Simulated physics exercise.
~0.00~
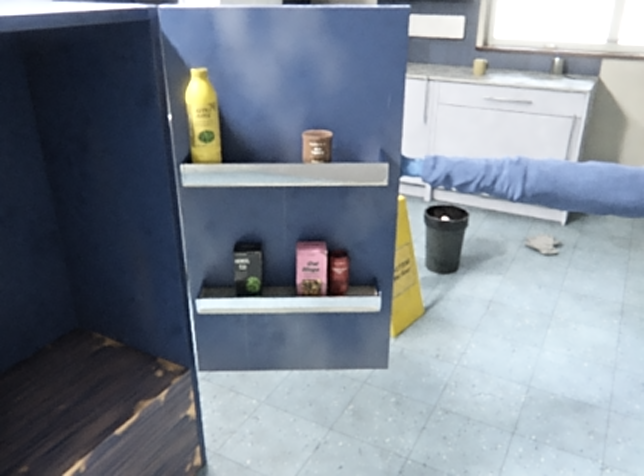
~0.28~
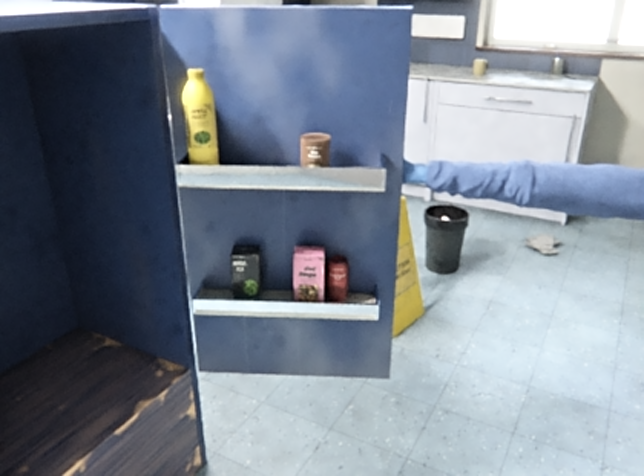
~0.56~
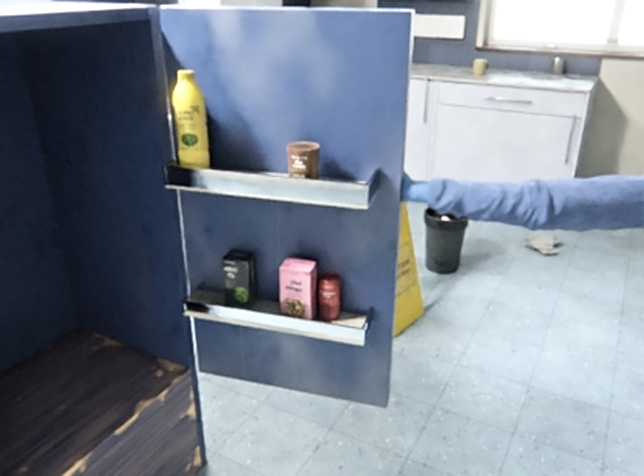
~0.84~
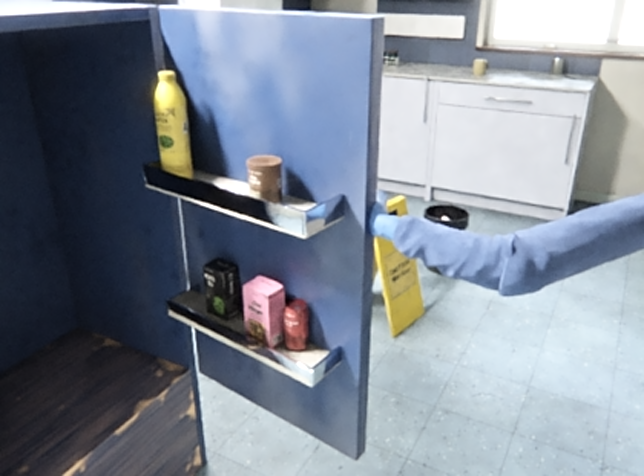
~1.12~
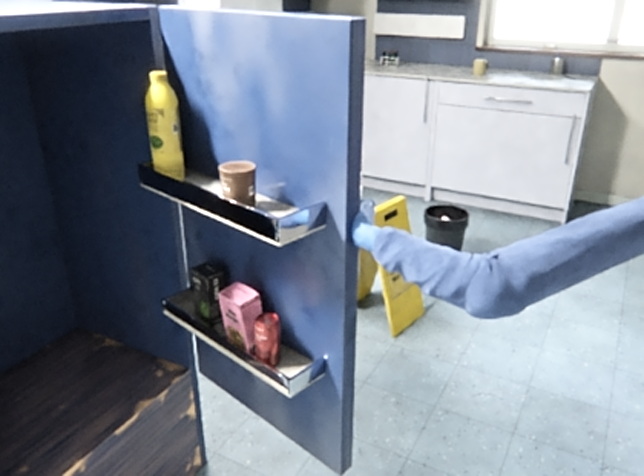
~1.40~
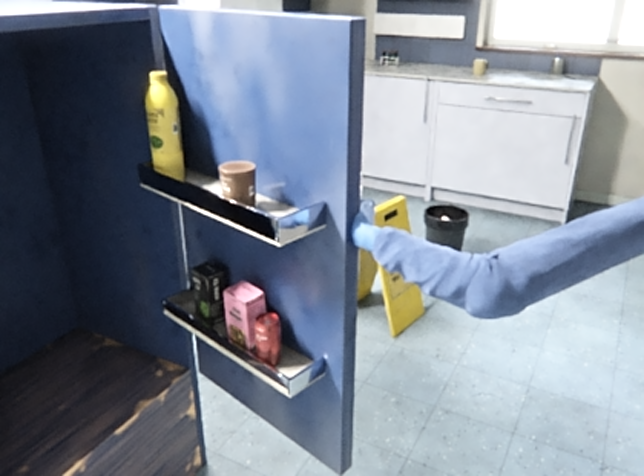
A blue locker door, standing wide open with two racks on its inside, begins to swing as a blue-sleeved arm pushes at its outer edge. On the upper rack stand a yellow bottle and a brown tin, and on the lower one a black carton, a pink carton and a red can. The door moves slowly at first, then turns faster, carrying everything leftward and revealing more of a yellow floor sign behind. It halts partly open, and the pink carton and red can tip slightly. Finally they stand upright again, with all five items still in the racks.
